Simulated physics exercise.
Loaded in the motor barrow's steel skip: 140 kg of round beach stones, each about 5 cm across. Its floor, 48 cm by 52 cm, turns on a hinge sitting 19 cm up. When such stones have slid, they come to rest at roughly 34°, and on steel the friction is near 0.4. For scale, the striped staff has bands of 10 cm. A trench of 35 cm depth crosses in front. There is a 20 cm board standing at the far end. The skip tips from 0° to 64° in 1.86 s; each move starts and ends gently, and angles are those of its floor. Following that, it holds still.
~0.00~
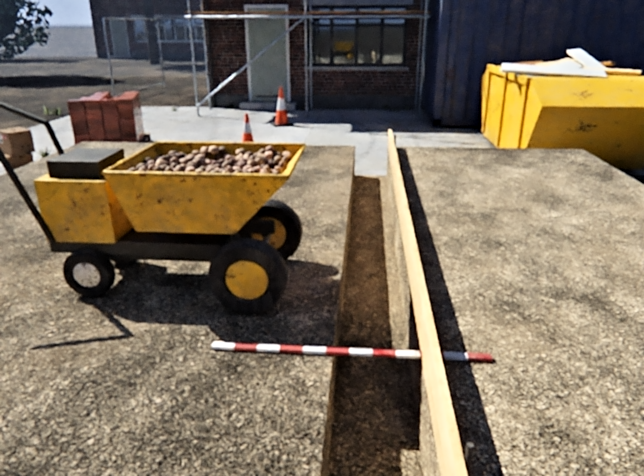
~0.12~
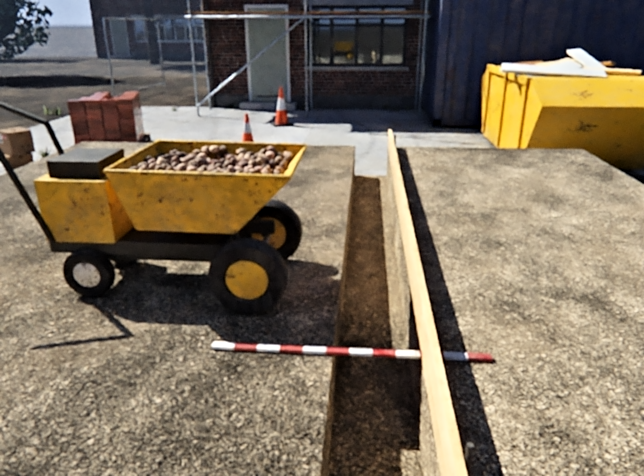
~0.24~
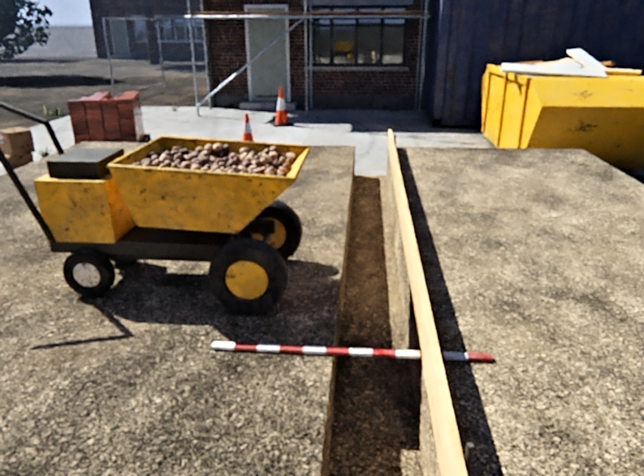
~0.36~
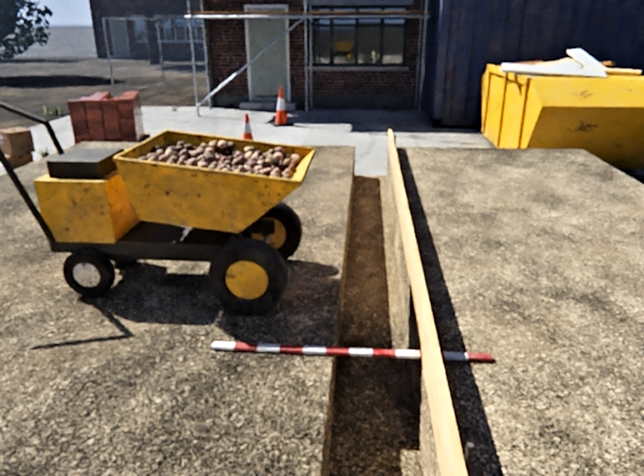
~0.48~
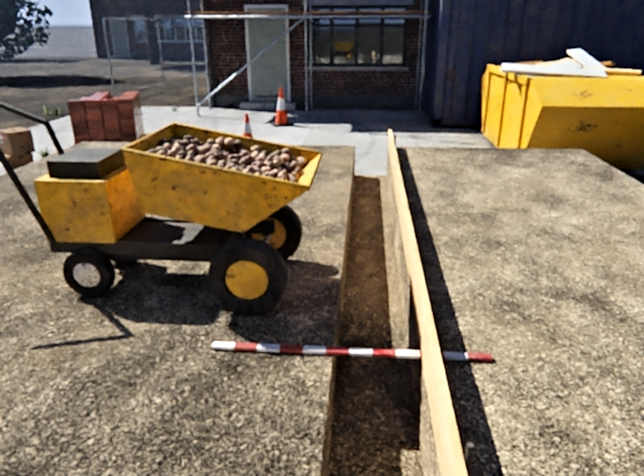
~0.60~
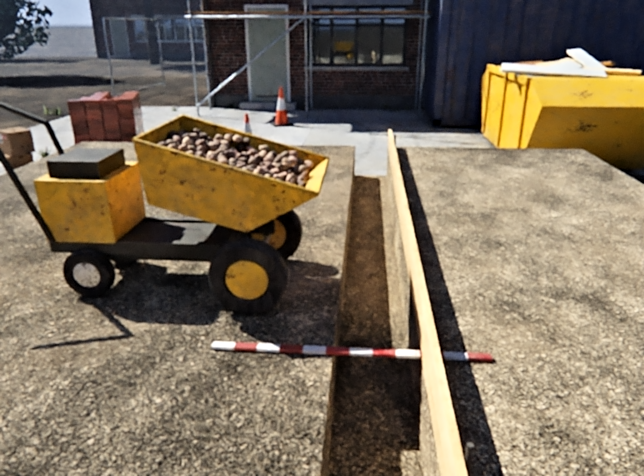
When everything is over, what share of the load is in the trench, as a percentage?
Close to 98 in a hundred.
After 1.4 s the floor is at 54°; 99 % in the skip, 1 % in the trench; the foremost stones are at (373, 239).
After 2.0 s the floor is at 64°; 46 % in the skip, 52 % in the trench, 1 % past the trench; the foremost stones are at (435, 256).
After 2.3 s the floor is at 64°; 20 % in the skip, 78 % in the trench, 2 % past the trench; the foremost stones are at (477, 280).
After 4.3 s the floor is at 64°; 0 % in the skip, 98 % in the trench, 2 % past the trench; the foremost stones are at (489, 280).
